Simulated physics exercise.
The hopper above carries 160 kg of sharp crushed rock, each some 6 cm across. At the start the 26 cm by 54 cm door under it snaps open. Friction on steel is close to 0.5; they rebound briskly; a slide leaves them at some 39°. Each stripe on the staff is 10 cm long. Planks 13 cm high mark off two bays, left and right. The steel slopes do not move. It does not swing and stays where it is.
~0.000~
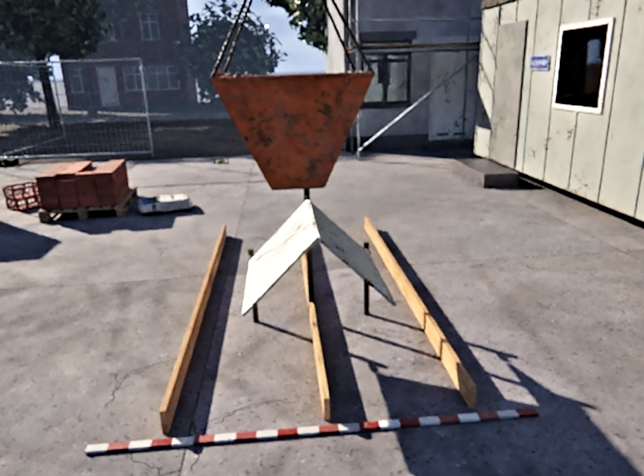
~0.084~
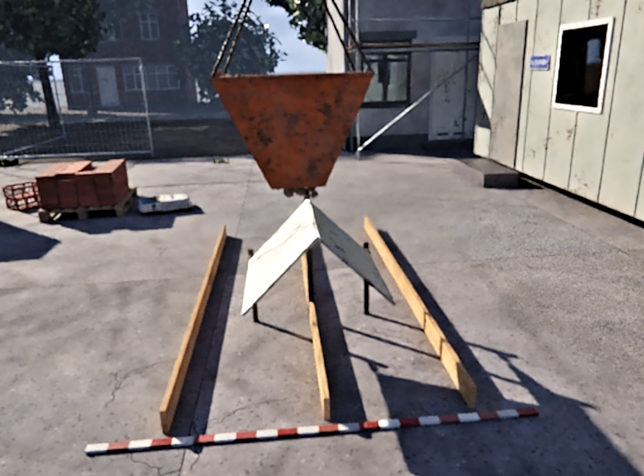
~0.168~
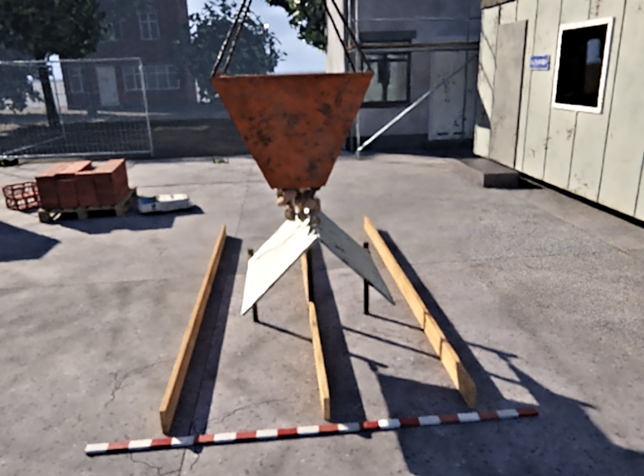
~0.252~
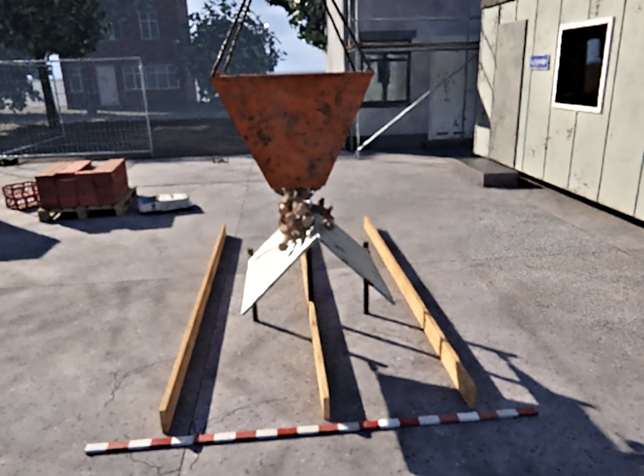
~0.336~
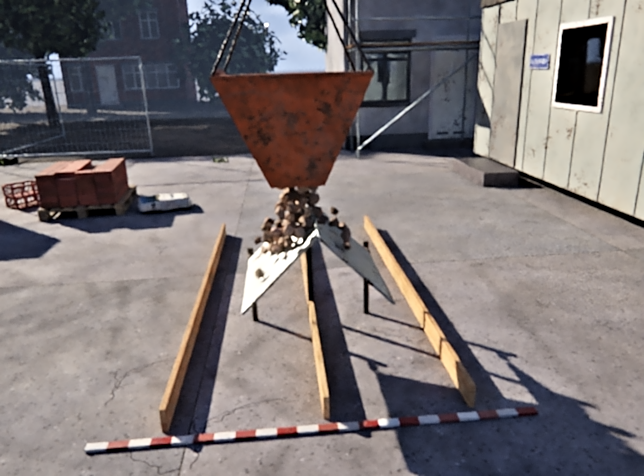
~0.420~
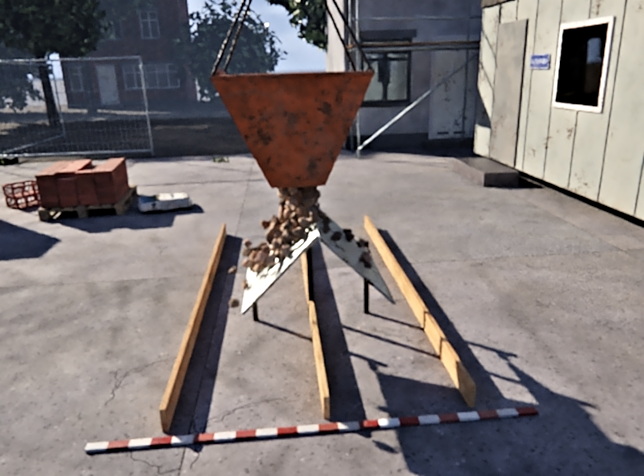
Brown stones emerge from the bottom of a rusty orange hopper hanging over a paved yard, drop onto the peak of two pale sloping boards, and spread down both sides, with more on the left slope than the right.
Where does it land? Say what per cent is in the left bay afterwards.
Some 68 per cent of it.
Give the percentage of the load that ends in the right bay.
Near 10 in a hundred.
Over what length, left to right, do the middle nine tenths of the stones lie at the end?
About 180 cm.
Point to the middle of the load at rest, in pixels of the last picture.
Around (211, 354).
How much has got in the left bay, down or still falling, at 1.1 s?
About 35 per cent by then.
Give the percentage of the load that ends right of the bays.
Some 0 per cent of the load.
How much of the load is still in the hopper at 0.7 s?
Roughly 60 per cent is still inside.
After 0.7 s, 60 % in the hopper, 25 % on the steel, 14 % falling or lying in the left bay, 2 % falling or lying in the right bay; the stones farthest right are at (424, 328).
After 1.1 s, 32 % in the hopper, 27 % on the steel, 2 % falling or lying left of the bays, 35 % falling or lying in the left bay, 4 % falling or lying in the right bay; the stones farthest right are at (425, 335).
After 1.7 s, 0 % in the hopper, 17 % on the steel, 10 % falling or lying left of the bays, 64 % falling or lying in the left bay, 9 % falling or lying in the right bay; the stones farthest right are at (434, 323).
After 2.6 s, 0 % in the hopper, 21 % falling or lying left of the bays, 68 % falling or lying in the left bay, 11 % falling or lying in the right bay; the stones farthest right are at (442, 333).
After 4.5 s, 0 % in the hopper, 21 % left of the bays, 68 % in the left bay, 11 % in the right bay; the stones farthest right are at (442, 334).
